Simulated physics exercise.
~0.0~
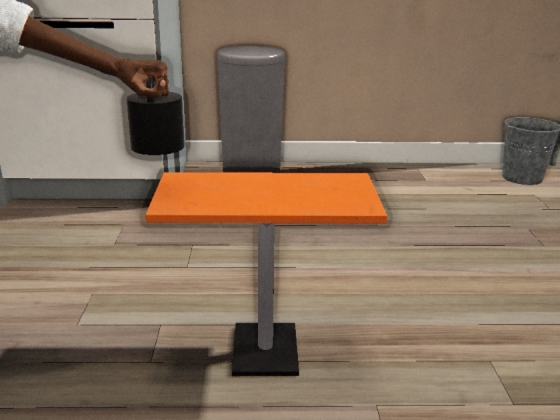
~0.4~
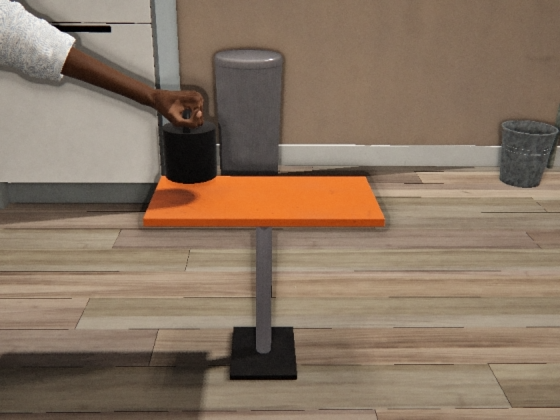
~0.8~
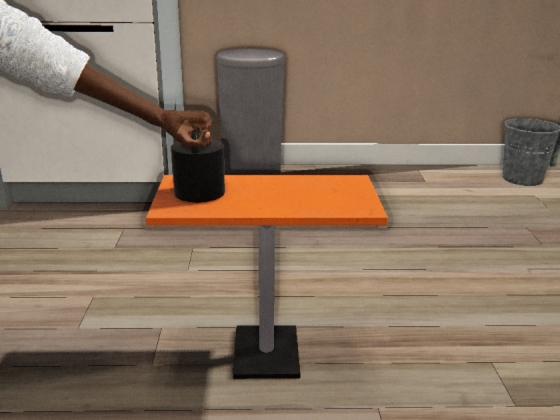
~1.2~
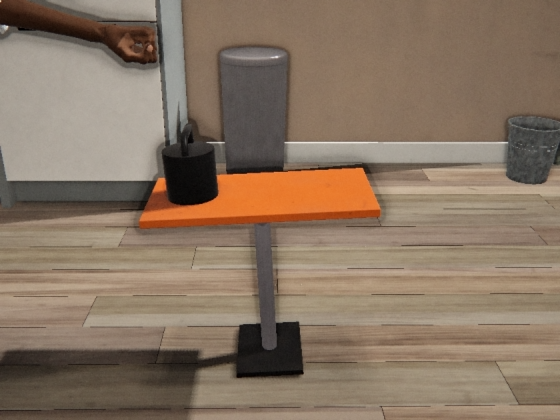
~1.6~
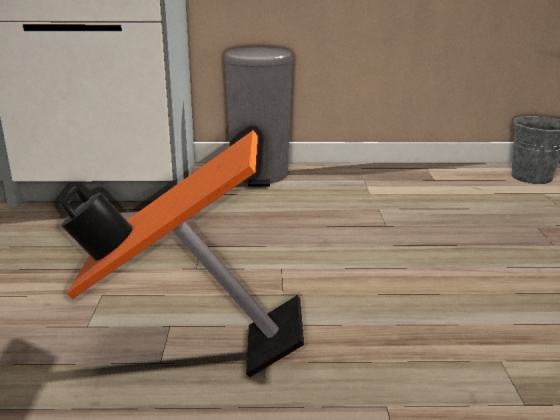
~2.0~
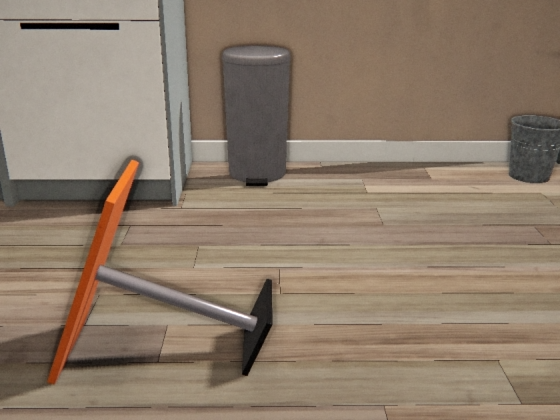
The clip opens on an orange side table with a single grey leg and a small black base, while a hand at the upper left holds a dark, rounded object with a handle. The hand moves the object right and lowers it onto the left end of the tabletop. It then lets go and draws back toward the left, leaving the object near the edge. The table tips over to the left, its base lifting as the object rides down with the sloping top. Finally, the tabletop is almost upright, the leg slants, and the dark object is no longer visible.
